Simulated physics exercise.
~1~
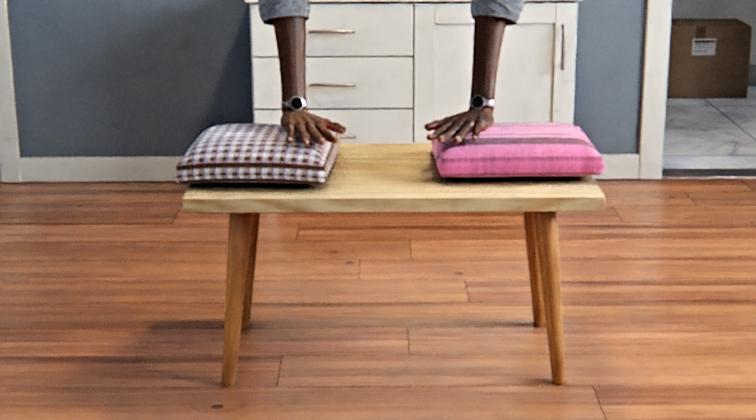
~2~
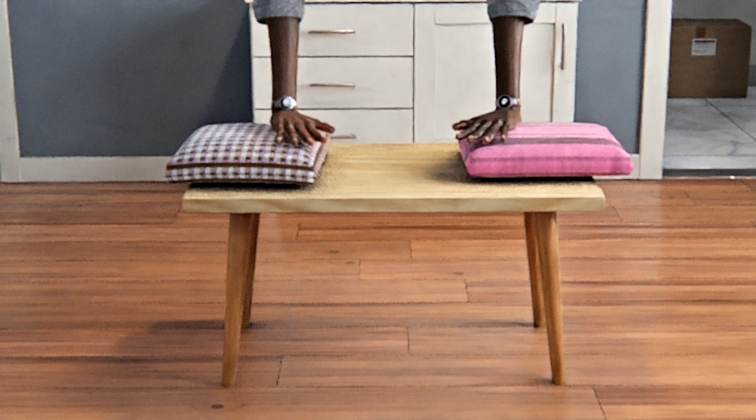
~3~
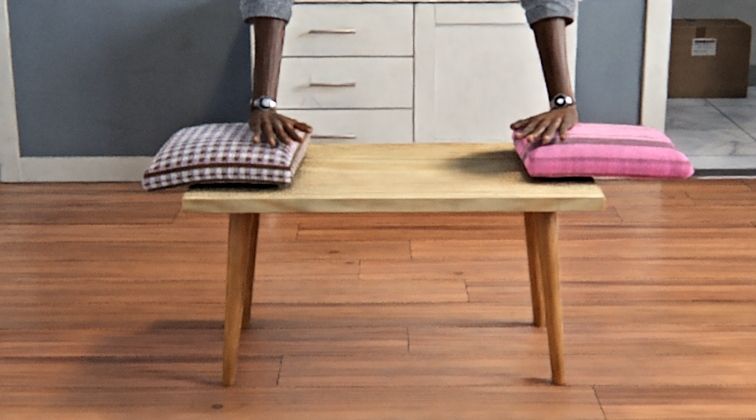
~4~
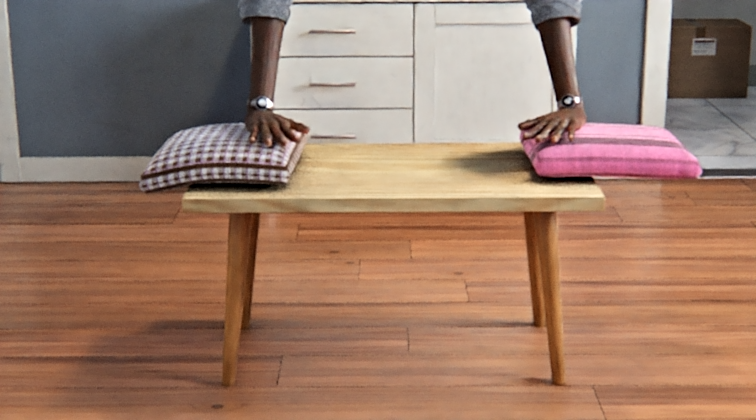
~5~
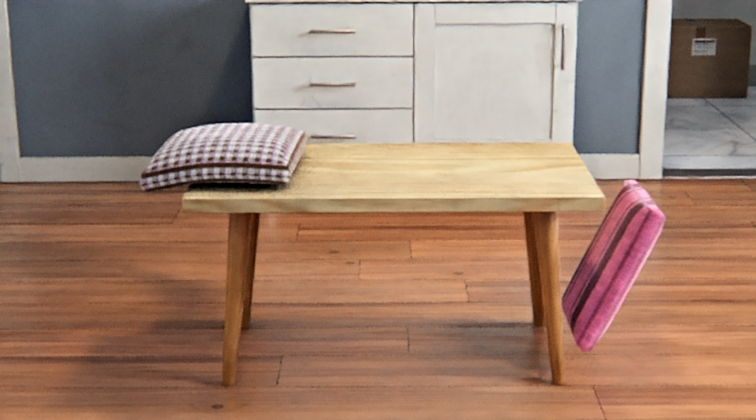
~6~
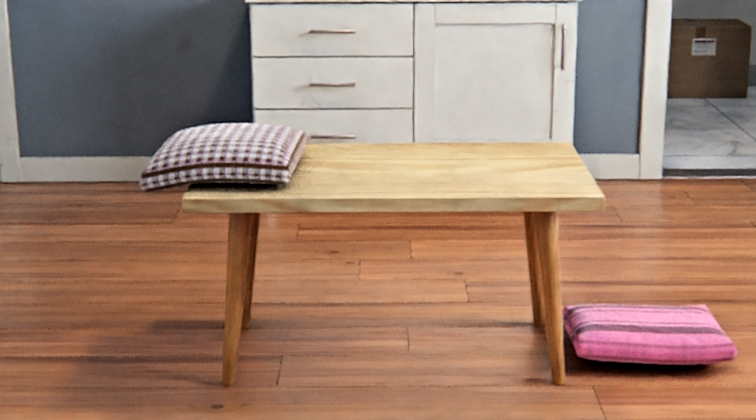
At first, two hands rest on a pair of cushions on a low wooden table, a brown checked one on the left and a pink one on the right. The hands slide the cushions apart, pushing each outwards until it sticks out past its end of the table. The pink cushion is moved farther than the brown one. Then the hands let go and draw out of view. The pink cushion tips over the right end and drops, while the brown cushion stays put. Finally, the pink cushion lies on the wooden floor beside the table leg, and the brown one remains on top.
